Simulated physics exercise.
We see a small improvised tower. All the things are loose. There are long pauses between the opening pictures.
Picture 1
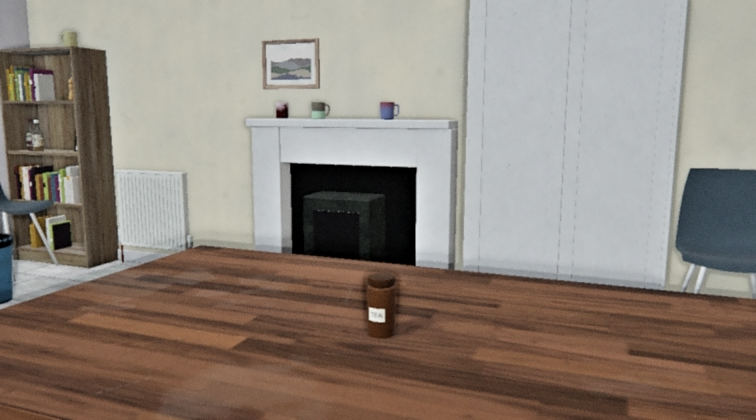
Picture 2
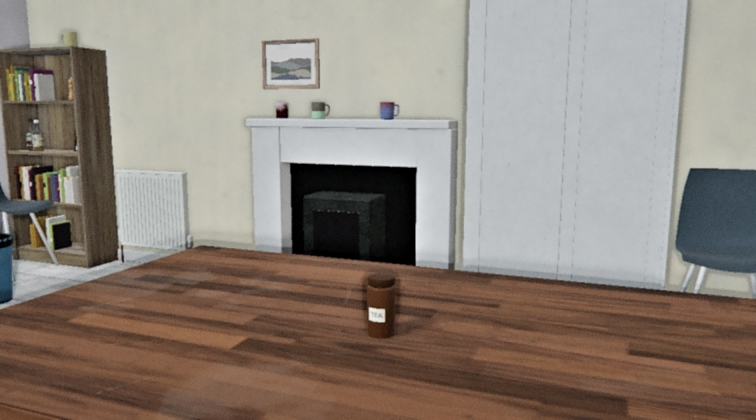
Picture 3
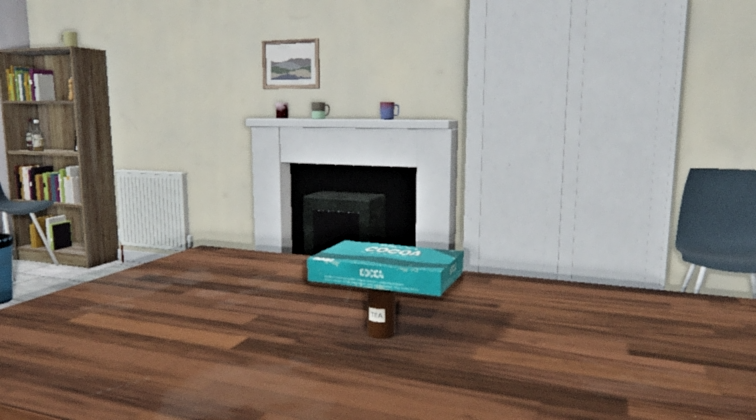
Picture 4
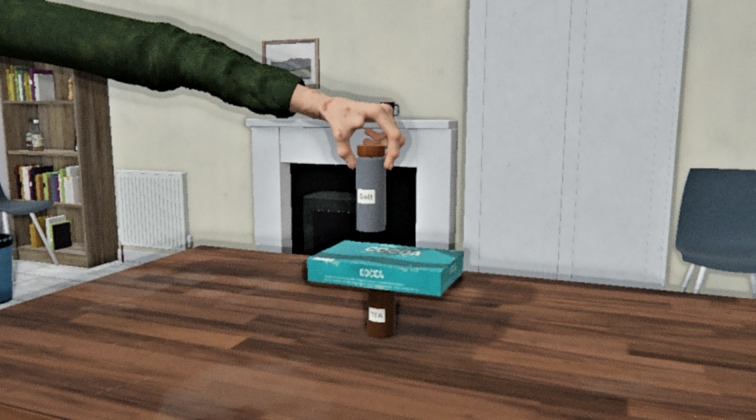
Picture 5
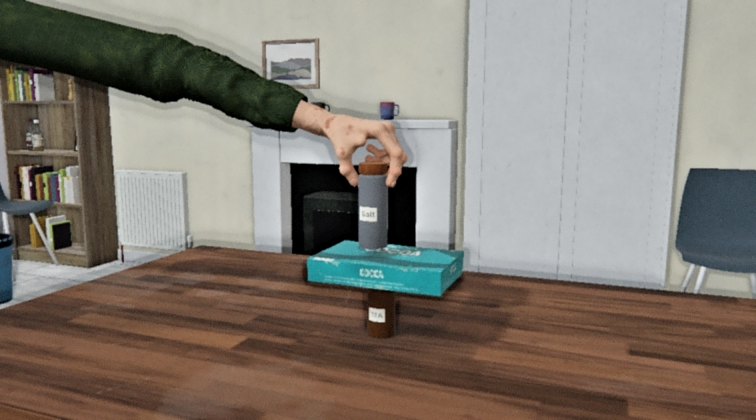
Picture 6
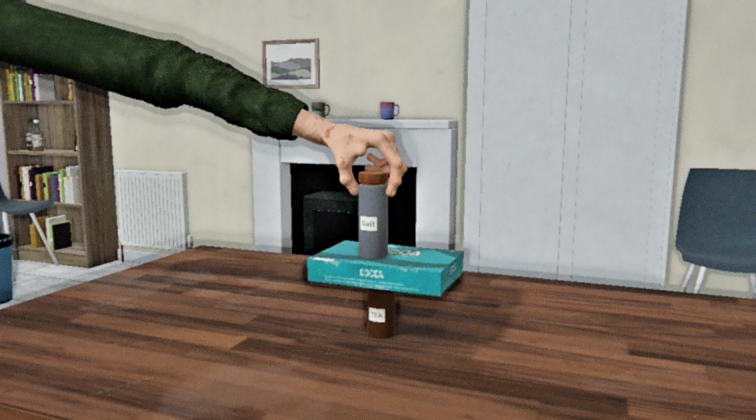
A hand in a dark green sleeve lowered a grey shaker onto a teal box and kept hold of it, after the box had appeared on top of a small brown shaker on the wooden table.
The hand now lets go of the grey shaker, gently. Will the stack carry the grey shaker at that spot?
It holds.
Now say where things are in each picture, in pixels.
In the first frame, the last thing is not in view yet; brown shaker (381, 305).
In the second frame, the last thing is not in view yet; brown shaker (381, 305).
In the third frame, the last thing is not in view yet; brown shaker (381, 305).
The fourth frame shows coming down; grey shaker (371, 187); brown shaker (381, 305).
The fifth frame shows coming down; grey shaker (373, 205); brown shaker (381, 305).
The sixth frame shows set down, still held; grey shaker (373, 214); brown shaker (381, 305).
Then, 0.80 s after the last picture, nothing has stirred.
Then, 1.70 s after the last picture, grey shaker resting near (373, 215).
At rest, all 3 in place. Seen from the same camera at the end, grey shaker near (373, 215). The stack stays up.
